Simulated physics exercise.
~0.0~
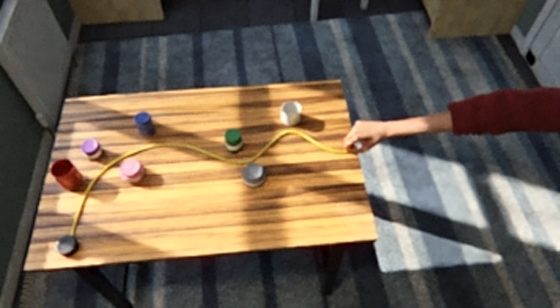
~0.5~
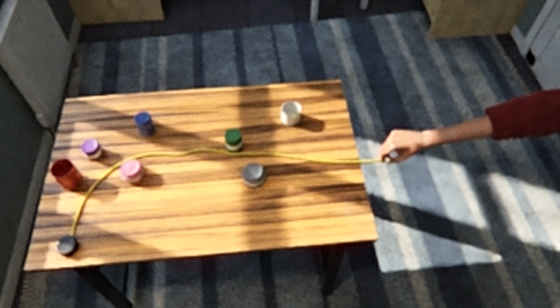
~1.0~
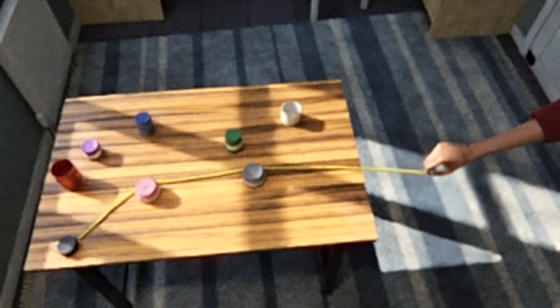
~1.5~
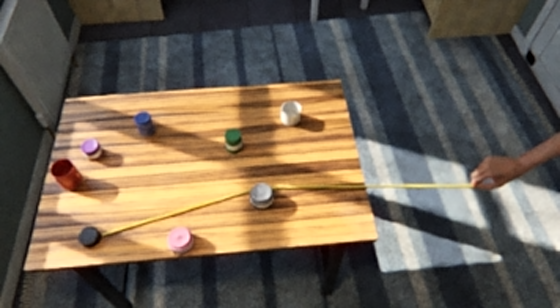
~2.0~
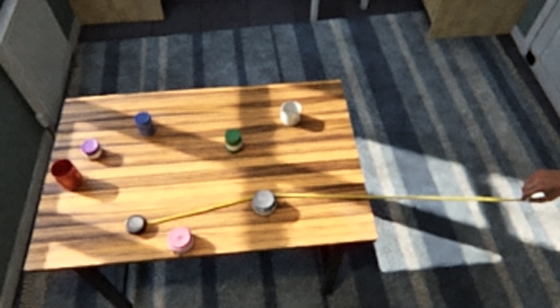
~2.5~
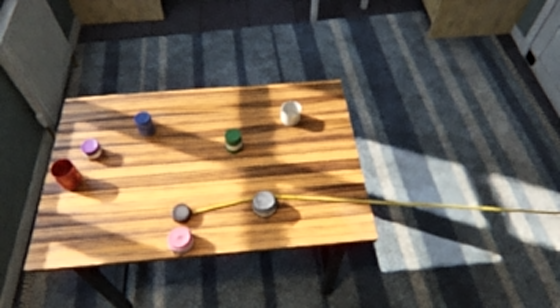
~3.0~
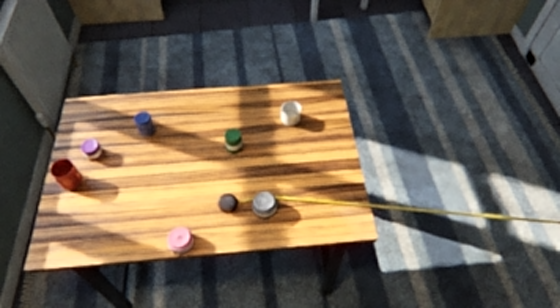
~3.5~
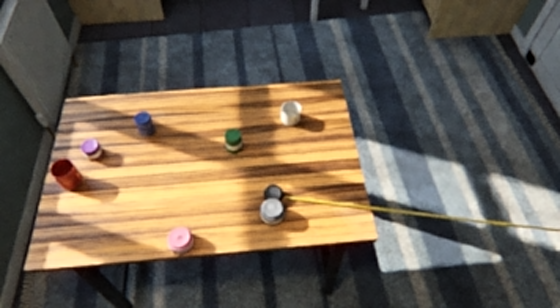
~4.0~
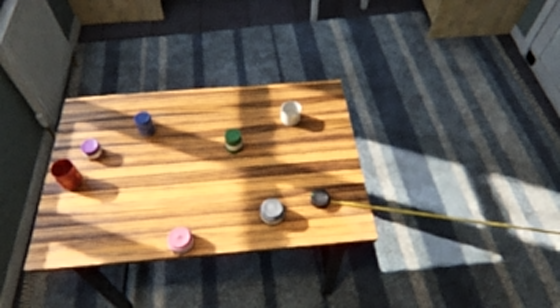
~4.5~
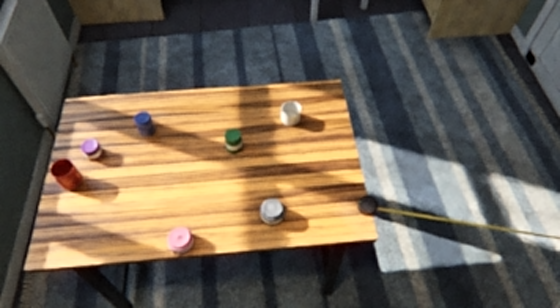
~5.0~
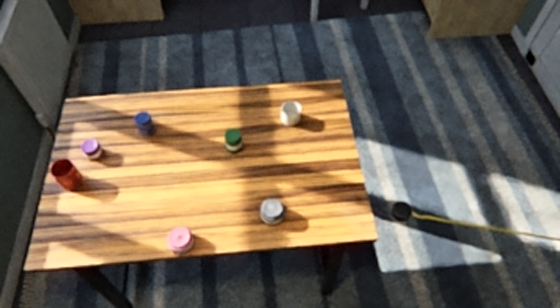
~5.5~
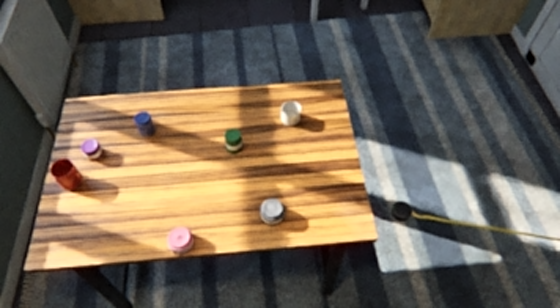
At first, a yellow lead curves among small round containers on a wooden table, from a black round adaptor at the near left corner to a hand at the right edge. The hand pulls the lead to the right, and the curves straighten out. As it tightens, the lead sweeps the pink jar toward the near edge and shifts the grey jar a little the same way. The adaptor then slides across the table, nudging the grey jar as it passes. Finally it goes off the right edge and comes to a stop beyond the table, while the containers all remain on top.
